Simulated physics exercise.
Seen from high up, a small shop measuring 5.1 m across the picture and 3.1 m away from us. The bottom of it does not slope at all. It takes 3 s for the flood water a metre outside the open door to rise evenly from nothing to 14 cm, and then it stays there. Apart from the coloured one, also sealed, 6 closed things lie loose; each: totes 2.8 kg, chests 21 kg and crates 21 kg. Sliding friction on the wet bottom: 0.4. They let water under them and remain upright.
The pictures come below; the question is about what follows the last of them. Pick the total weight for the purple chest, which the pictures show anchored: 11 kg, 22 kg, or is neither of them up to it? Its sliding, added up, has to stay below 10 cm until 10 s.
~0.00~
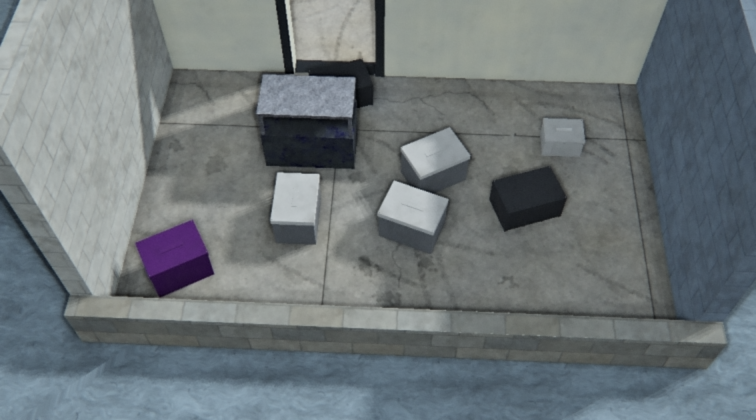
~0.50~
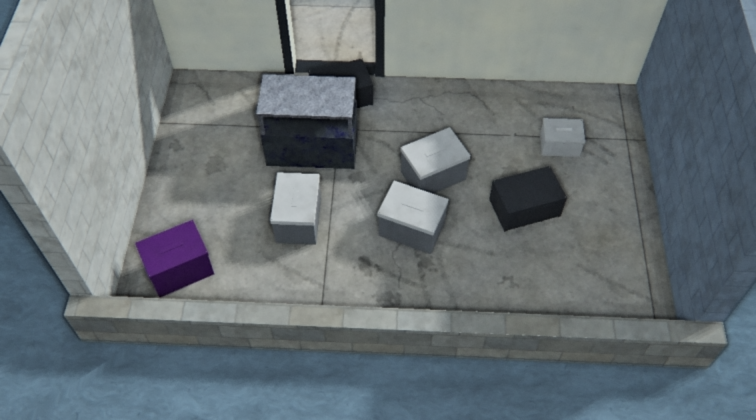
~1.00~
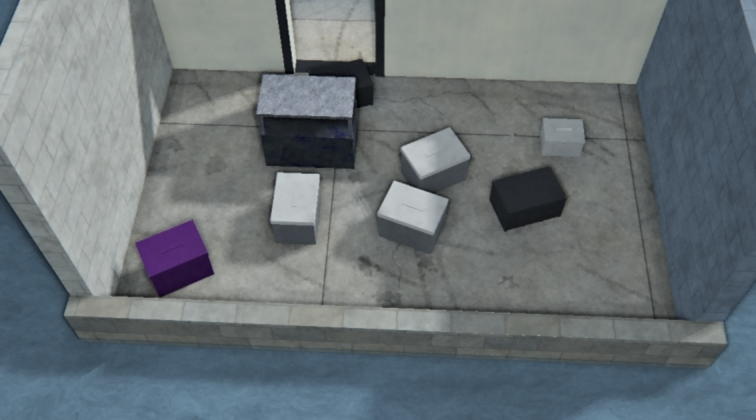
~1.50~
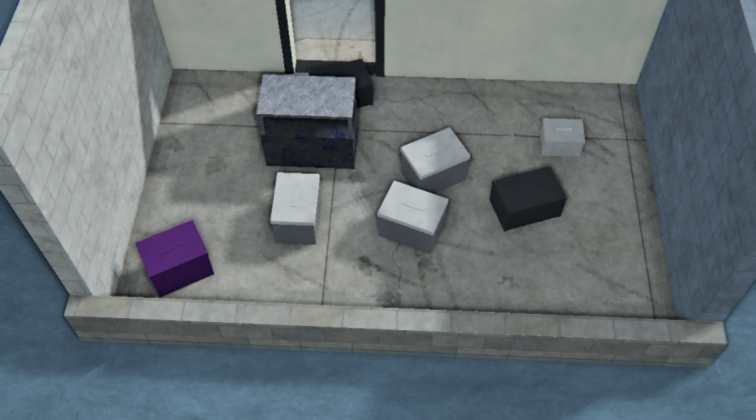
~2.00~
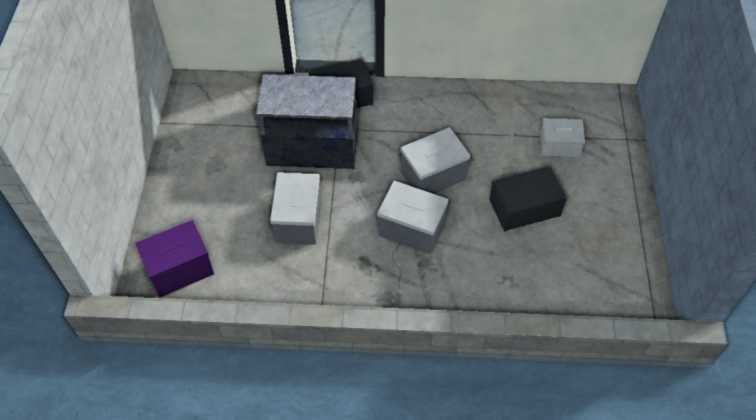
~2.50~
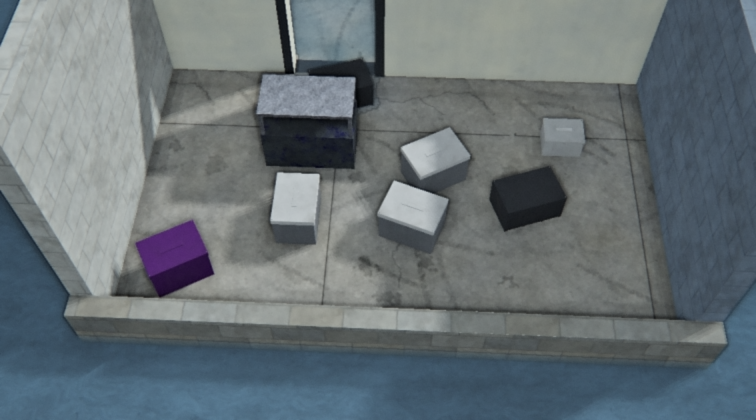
22 kg is needed.
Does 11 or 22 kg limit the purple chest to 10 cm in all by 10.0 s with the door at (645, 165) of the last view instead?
Under that change the small mass suffices.
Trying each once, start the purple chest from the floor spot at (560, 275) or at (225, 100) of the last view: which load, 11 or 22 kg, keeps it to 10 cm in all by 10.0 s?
In order: Even the lighter mass works; only the heavier one succeeds.
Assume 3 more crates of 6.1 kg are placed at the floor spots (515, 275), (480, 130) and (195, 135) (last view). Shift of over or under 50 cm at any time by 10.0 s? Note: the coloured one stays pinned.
Order as asked: Stays within / goes beyond / goes beyond.
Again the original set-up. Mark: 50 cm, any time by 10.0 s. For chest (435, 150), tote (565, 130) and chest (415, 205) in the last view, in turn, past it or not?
The three come out not as far, further, not as far, in that order.
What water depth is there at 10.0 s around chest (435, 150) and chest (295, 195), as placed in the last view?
Depths: Near 2 cm, then near 2 cm.
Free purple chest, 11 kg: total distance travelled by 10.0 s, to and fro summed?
About 60 cm.
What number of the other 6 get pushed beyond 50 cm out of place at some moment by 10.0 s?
1.
After 3.5 s the purple chest would be 0 cm from its start with 11 kg and 0 cm from its start with 22 kg; 0 cm of water round it then.
After 4.5 s the purple chest would be 0 cm from its start with 11 kg and 0 cm from its start with 22 kg; 0 cm of water round it then.
After 7.0 s the purple chest would be 0 cm from its start with 11 kg and 0 cm from its start with 22 kg; 3 cm of water round it then.
After 10.0 s the purple chest would be 63 cm from its start with 11 kg and 0 cm from its start with 22 kg; 5 cm of water round it then.
